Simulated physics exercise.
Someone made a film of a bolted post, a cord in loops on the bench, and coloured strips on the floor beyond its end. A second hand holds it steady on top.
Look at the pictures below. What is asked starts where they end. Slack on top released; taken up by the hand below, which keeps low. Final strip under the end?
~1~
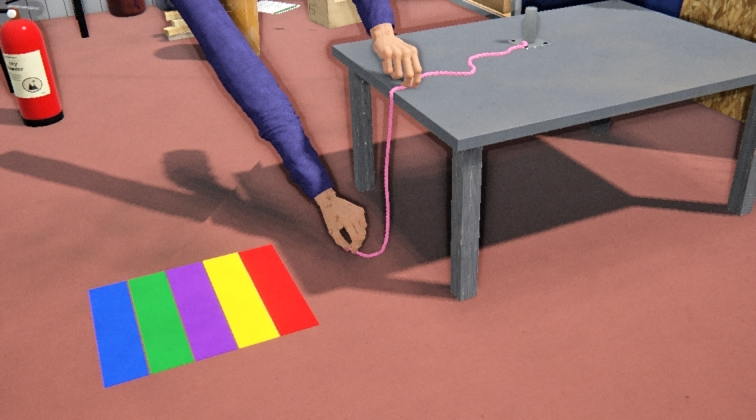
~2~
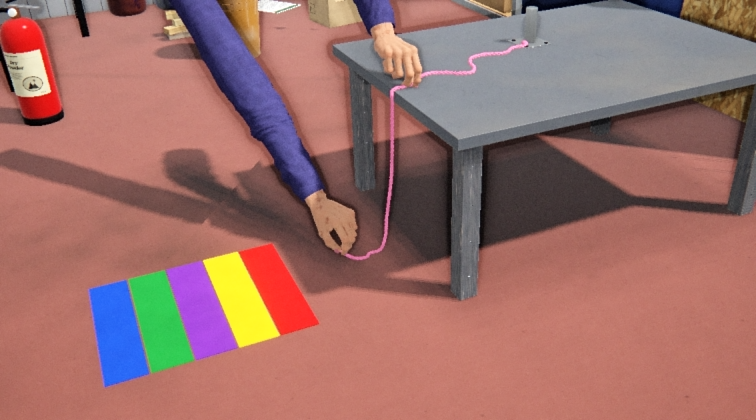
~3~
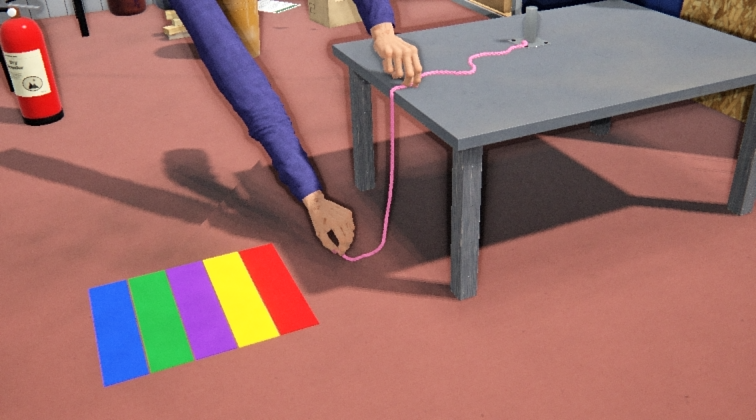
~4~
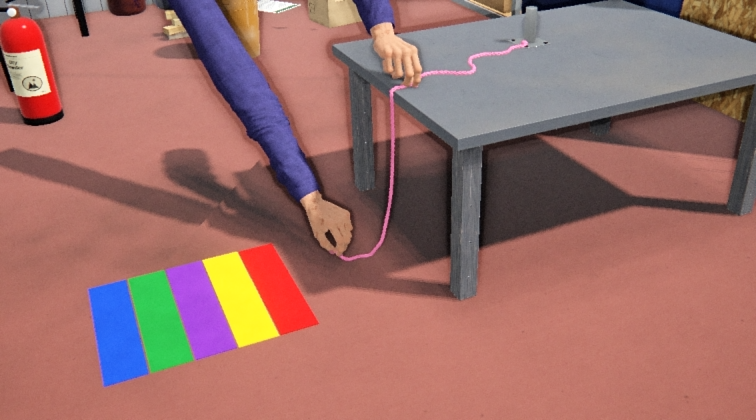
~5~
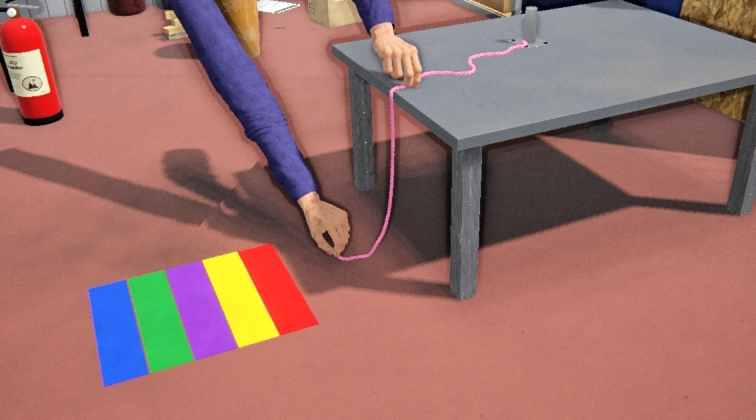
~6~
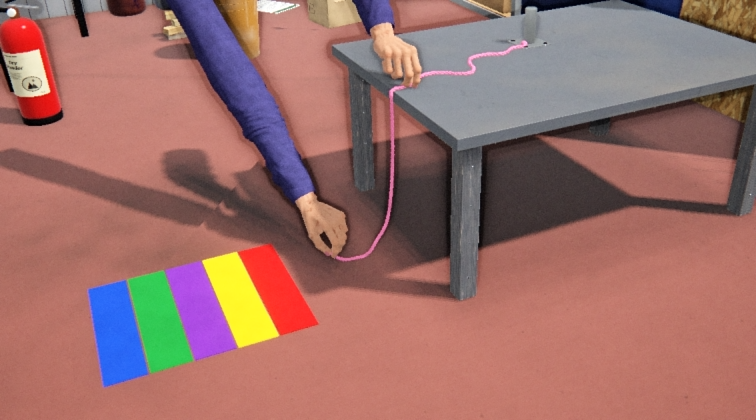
Purple.
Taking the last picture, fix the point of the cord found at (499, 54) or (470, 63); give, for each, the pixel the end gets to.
Estimates in sequence: (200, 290) then (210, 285).
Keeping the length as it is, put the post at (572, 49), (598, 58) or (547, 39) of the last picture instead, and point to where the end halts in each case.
Going through the tries, you get (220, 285), then (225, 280), then (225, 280).
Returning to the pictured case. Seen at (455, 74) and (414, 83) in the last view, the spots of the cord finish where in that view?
You'll find the first mark at (418, 74) and the second mark at (374, 98).
Early on, end near (262, 272); over red.
Midway, end near (217, 283); over yellow.
At the end of the slack, end near (190, 290); over purple. Over purple.
